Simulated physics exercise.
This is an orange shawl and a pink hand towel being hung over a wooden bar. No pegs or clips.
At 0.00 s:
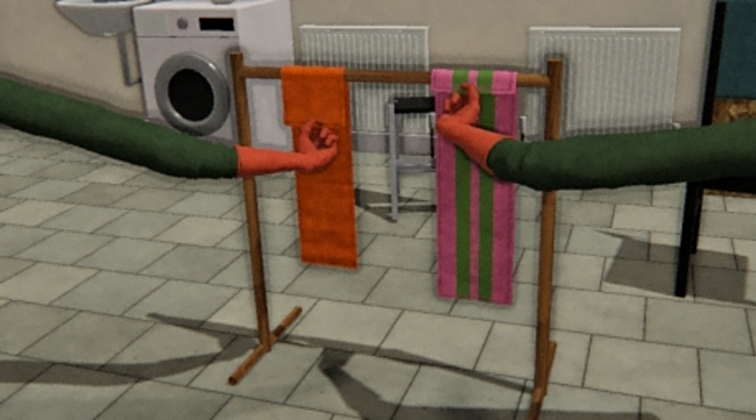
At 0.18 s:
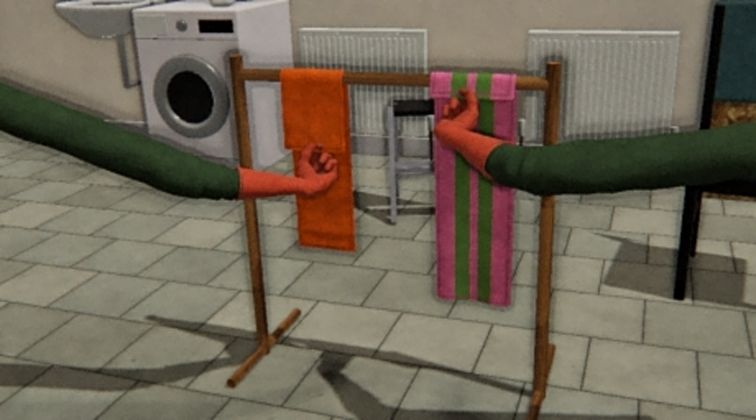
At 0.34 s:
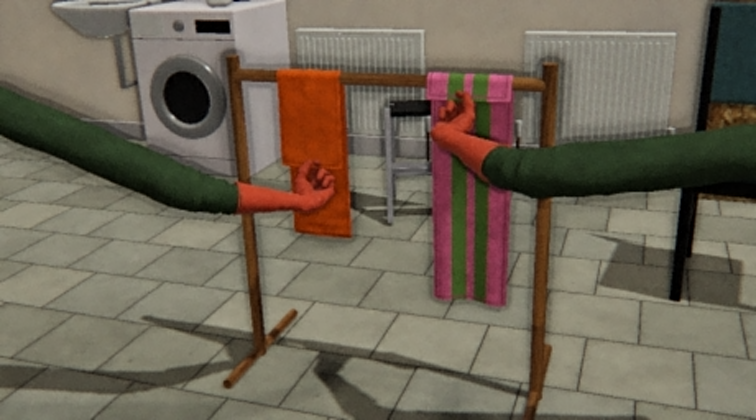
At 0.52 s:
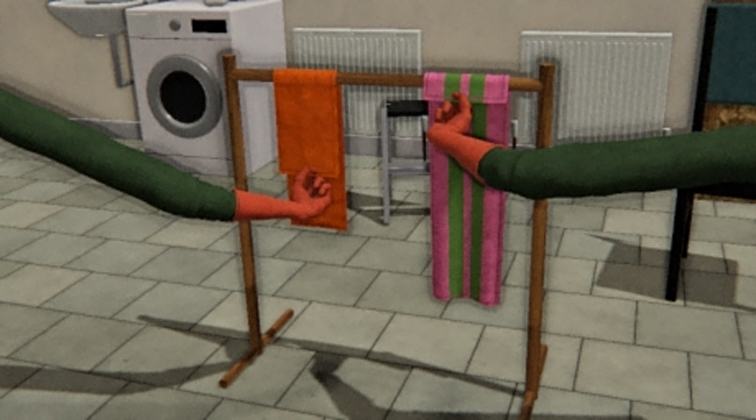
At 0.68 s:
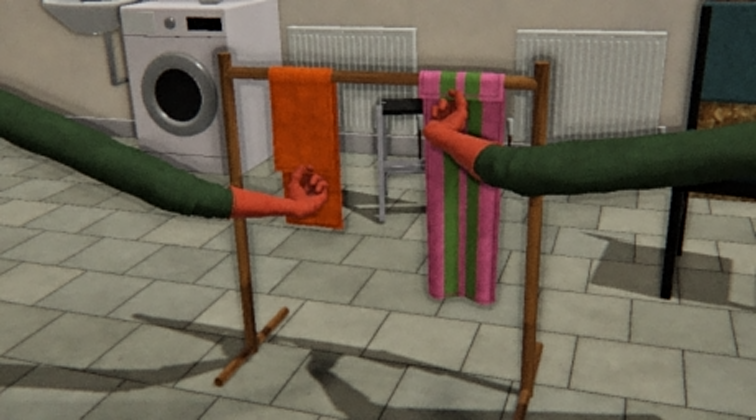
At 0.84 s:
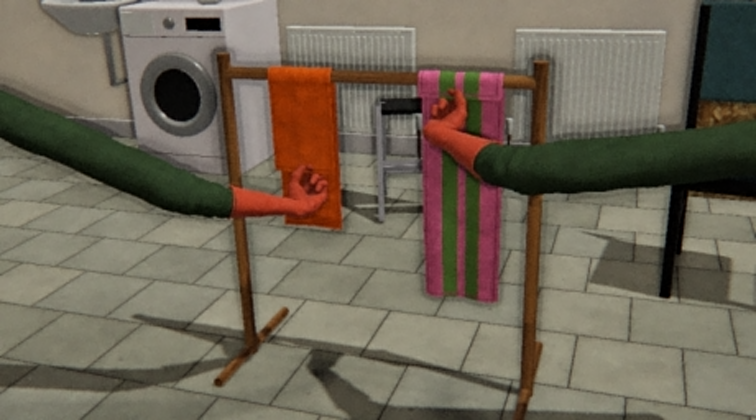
In a tiled laundry room, a hand draws an orange shawl's front edge lower over a wooden bar beside a striped towel.
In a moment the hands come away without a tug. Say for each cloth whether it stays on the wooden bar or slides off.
The orange shawl stays on. The pink hand towel slips to the floor.
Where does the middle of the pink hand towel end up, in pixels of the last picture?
Close to (460, 378).
After 1.14 s, shawl as it was left; hand towel clear of the rail and dropping near (462, 245).
After 1.42 s, shawl as it was left; hand towel in a heap on the floor near (461, 373).
After 1.76 s, shawl as it was left; hand towel in a heap on the floor near (460, 379).
In the end, shawl as it was left; hand towel in a heap on the floor near (460, 379). The orange shawl hangs there and the pink hand towel is pulled off by its long side.
